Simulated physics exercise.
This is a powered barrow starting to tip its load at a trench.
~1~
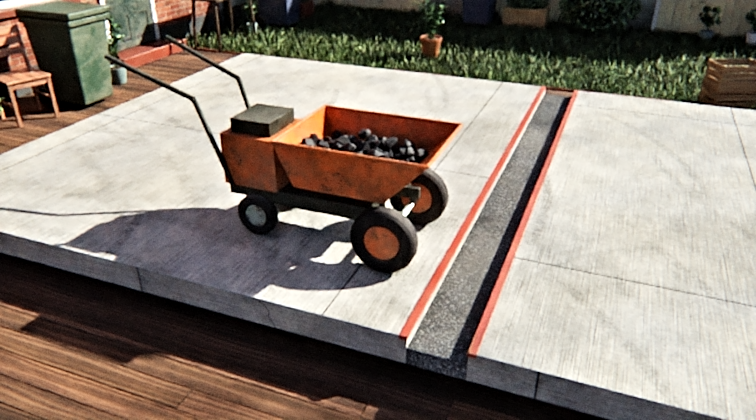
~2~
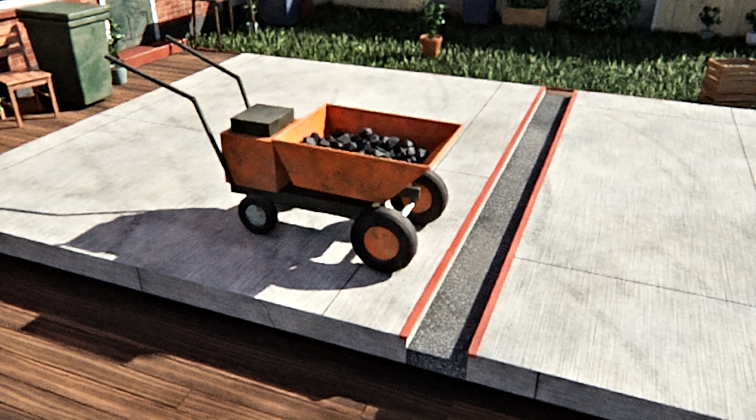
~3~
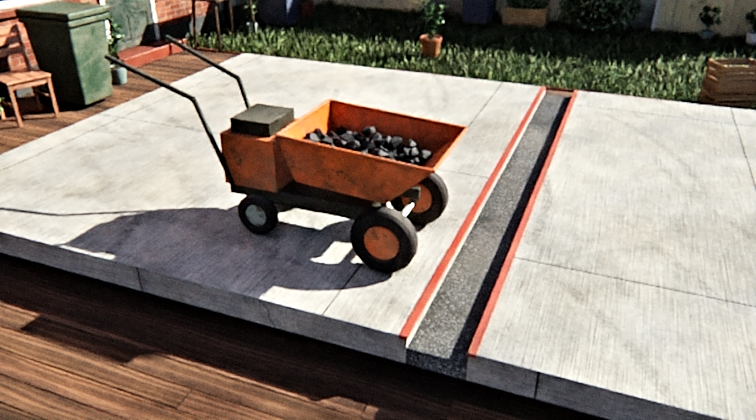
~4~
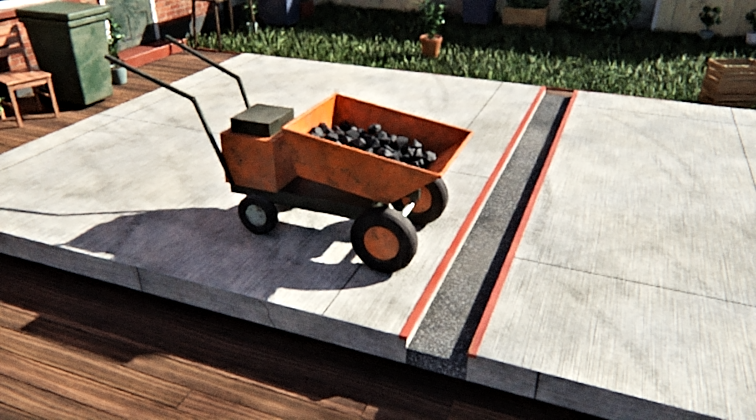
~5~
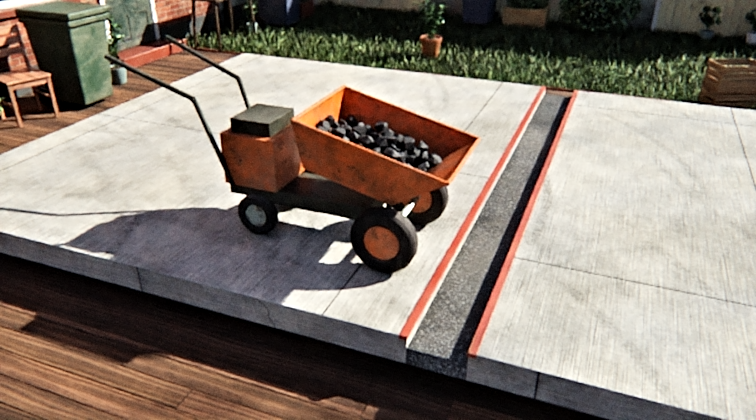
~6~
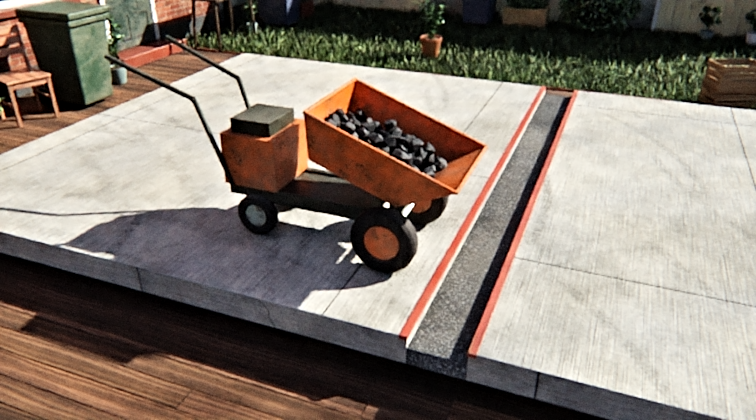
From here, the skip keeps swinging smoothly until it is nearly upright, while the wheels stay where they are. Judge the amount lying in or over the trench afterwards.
Lying there is the smaller part.
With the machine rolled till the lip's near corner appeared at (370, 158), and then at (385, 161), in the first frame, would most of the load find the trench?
Respectively: The bigger portion, the bigger portion.
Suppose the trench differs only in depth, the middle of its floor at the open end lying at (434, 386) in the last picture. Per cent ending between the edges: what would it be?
The share would be around 30 per cent.
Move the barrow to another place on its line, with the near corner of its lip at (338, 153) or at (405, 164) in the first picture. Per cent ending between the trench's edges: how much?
You'd get around 40 in a hundred, then 50 in a hundred.
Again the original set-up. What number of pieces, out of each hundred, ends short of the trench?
Estimate: Around 0 per cent.
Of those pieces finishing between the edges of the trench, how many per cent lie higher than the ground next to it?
Roughly 20 percent.
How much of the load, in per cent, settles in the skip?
It comes out at some 25 in a hundred.
Shortly afterwards, skip tipped steeply; the whole lot in the skip.
Next, skip tipped right over; the bulk in the skip; a little in or heaped over the trench; a little beyond it.
Some moments later, skip tipped right over; near a quarter in the skip; near a quarter in or heaped over the trench; near two thirds beyond it.
In the end, skip tipped right over; near a quarter in the skip; near a quarter in or heaped over the trench; near two thirds beyond it.
